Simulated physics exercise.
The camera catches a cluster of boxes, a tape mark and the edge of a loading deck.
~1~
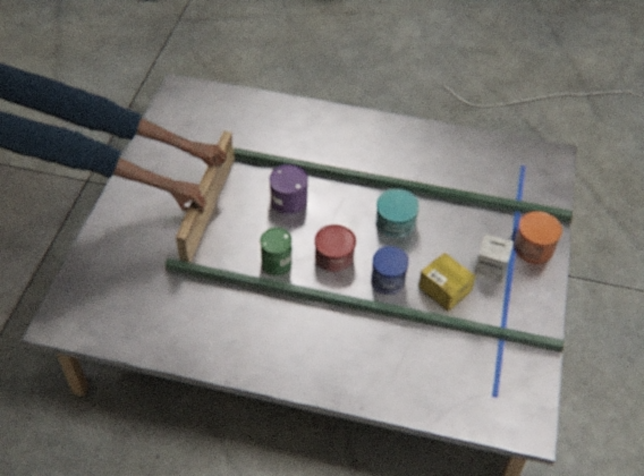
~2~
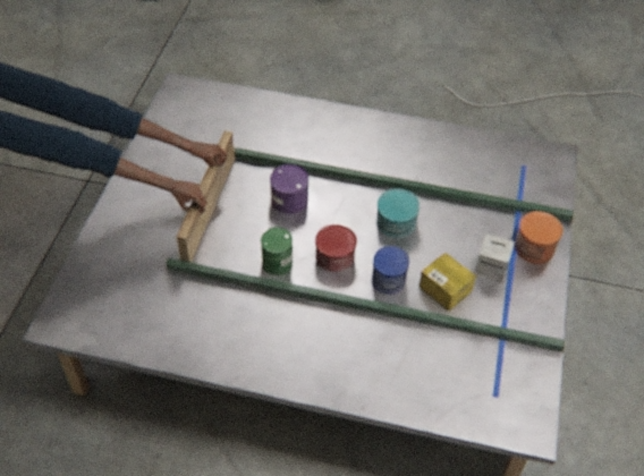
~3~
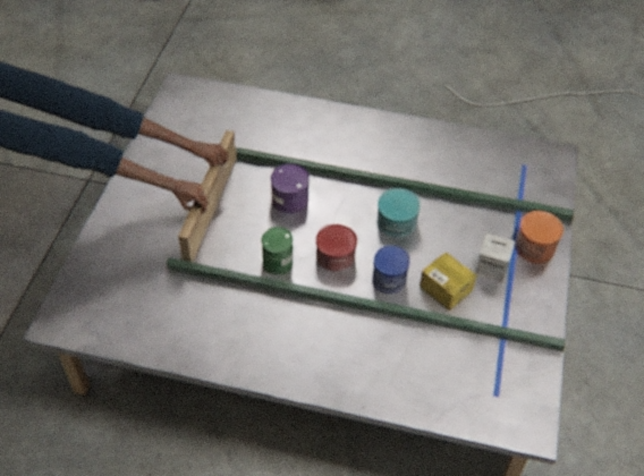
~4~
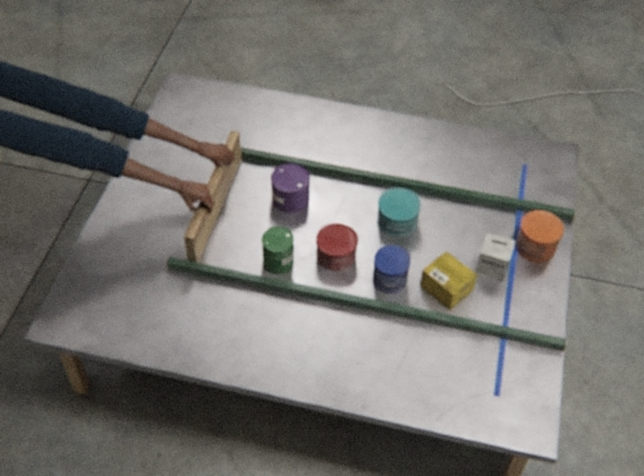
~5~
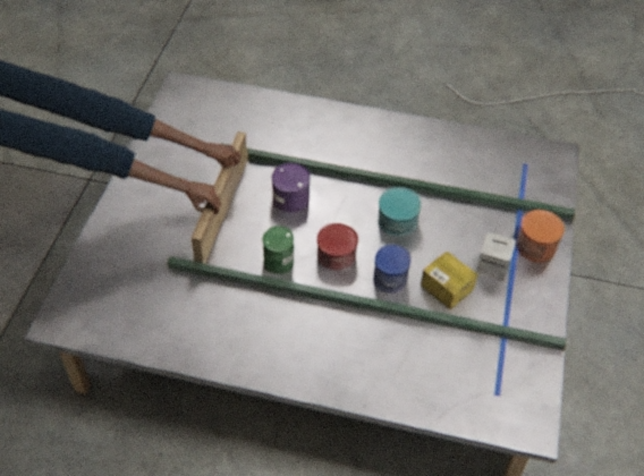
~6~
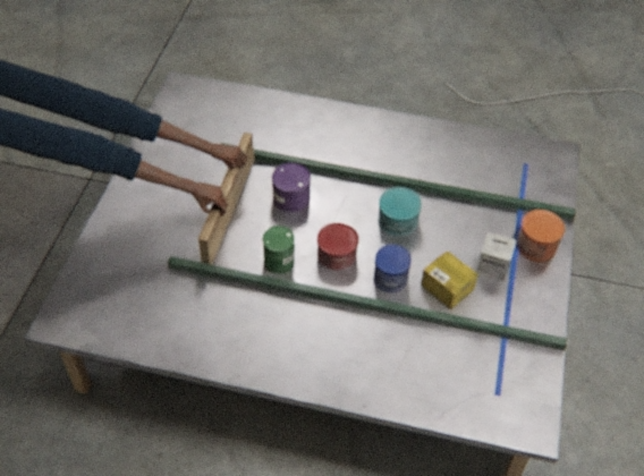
Two hands sliding a wooden plank slightly right between green rails on a table, toward coloured canisters and boxes sitting still.
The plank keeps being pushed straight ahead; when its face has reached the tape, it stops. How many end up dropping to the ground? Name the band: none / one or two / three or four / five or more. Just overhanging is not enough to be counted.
Count: Three or four.
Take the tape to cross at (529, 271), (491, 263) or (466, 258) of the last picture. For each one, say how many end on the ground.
The counts: 5, 2 and 1.
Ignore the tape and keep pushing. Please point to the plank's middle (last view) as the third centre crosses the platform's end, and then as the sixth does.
Around (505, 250); afterwards around (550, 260).
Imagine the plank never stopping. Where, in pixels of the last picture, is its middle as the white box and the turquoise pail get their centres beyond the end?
For the white box, about (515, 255); for the turquoise pail, about (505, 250).
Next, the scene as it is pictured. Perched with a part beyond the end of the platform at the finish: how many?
The number is 2.
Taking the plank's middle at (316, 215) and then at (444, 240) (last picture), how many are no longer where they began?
3 and 8.
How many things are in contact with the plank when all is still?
I count 3 of them.
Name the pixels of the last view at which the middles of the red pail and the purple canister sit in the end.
They come to rest around (535, 279) and (540, 234).
A little later, none off yet; orange pail at rest near (540, 236); white box at rest near (496, 257); yellow box at rest near (449, 280).
Next, none off yet; orange pail at rest near (540, 236); white box shifted a little near (503, 258); yellow box shifted about its own width near (499, 286).
When it is over, the number that fall off is three or four; down, turquoise pail, yellow box and orange pail.
